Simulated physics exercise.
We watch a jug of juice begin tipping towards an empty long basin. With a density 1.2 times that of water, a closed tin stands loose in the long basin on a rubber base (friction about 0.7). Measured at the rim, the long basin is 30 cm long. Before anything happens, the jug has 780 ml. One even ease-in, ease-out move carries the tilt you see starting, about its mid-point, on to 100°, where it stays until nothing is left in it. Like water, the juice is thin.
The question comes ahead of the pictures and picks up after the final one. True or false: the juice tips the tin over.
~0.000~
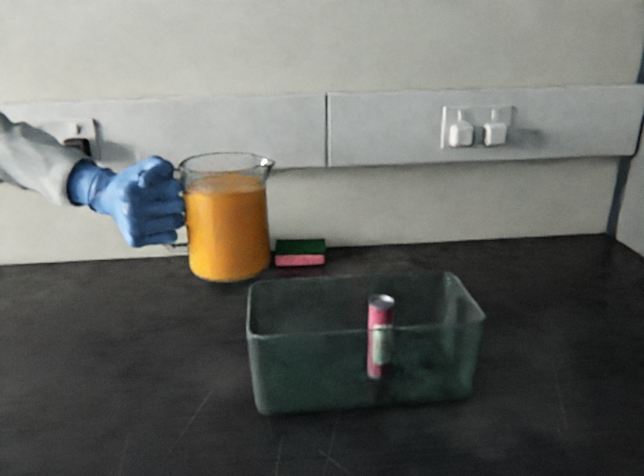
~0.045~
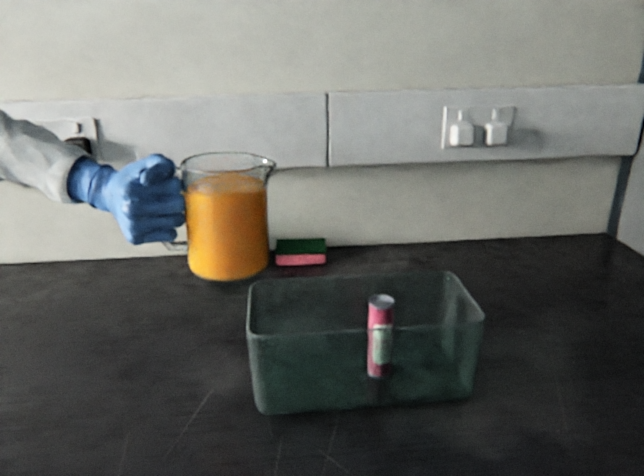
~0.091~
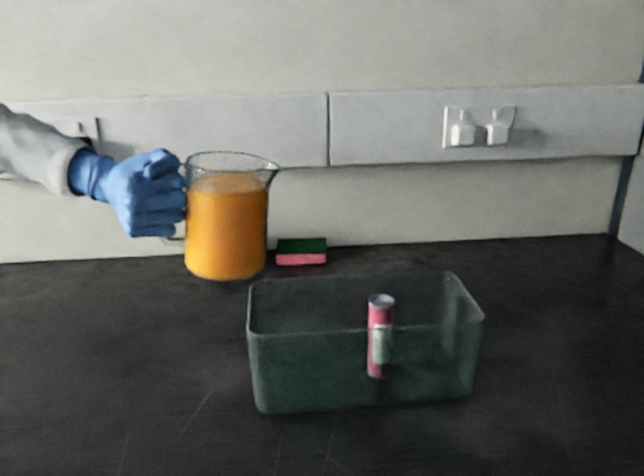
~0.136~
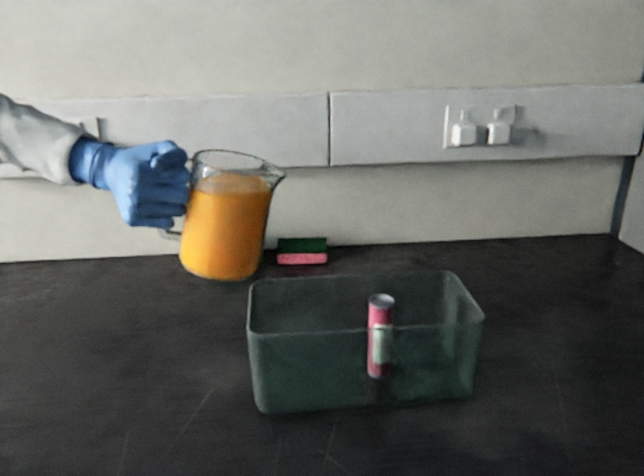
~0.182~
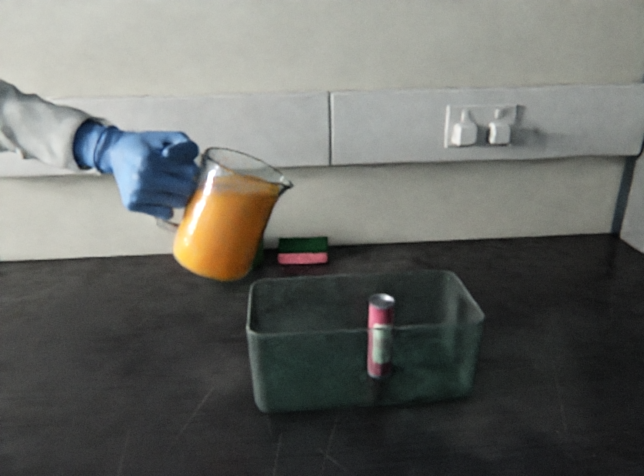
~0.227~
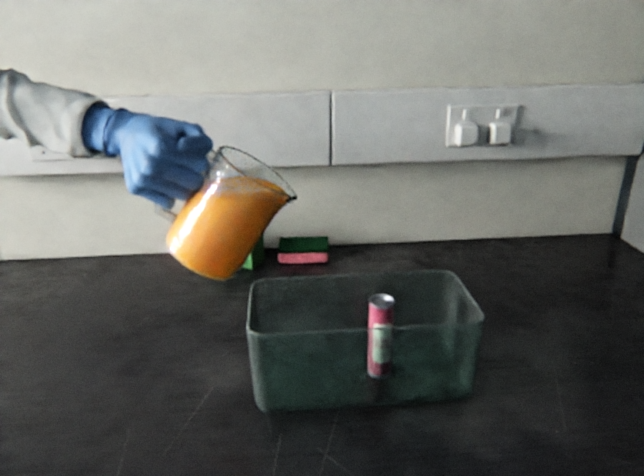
False.
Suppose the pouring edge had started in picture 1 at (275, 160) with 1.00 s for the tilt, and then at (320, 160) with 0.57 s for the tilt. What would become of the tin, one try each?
Trial 1 - tin stays standing; trial 2 - tin tips.
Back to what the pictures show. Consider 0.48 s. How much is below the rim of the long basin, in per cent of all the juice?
I'd estimate some 9 percent of the liquid.
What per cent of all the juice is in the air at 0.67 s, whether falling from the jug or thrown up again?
Estimate: About 18 in a hundred.
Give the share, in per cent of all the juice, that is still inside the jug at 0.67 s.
30 in a hundred, give or take.
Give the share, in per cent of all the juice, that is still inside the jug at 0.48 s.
Near 70 in a hundred.
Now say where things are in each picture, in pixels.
In the first picture, tilt 0°; pouring edge (275, 162); surface from (185, 185) to (264, 182); the long basin's rim runs from (249, 309) to (468, 295); the tin's top is at (382, 305).
In the second picture, tilt 2°; pouring edge (276, 163); surface from (187, 184) to (264, 182).
In the third picture, tilt 6°; pouring edge (281, 167); surface from (189, 183) to (267, 184).
In the fourth picture, tilt 13°; pouring edge (287, 174); surface from (191, 190) to (272, 185).
In the fifth picture, tilt 23°; pouring edge (293, 184); surface from (190, 201) to (278, 186).
In the sixth picture, tilt 34°; pouring edge (298, 197); surface from (182, 210) to (287, 190).
After 0.48 s the tilt is 94° and 70 per cent is still to pour; the tin stands where it began.
After 0.67 s the tilt is 100° and 30 per cent is still to pour; the tin stands where it began.
After 0.86 s the tilt is 100° and 11 per cent is still to pour; the tin stands where it began.
After 1.07 s the tilt is 100° and 3 per cent is still to pour; the tin stands where it began.
In the end the tin stands where it began.
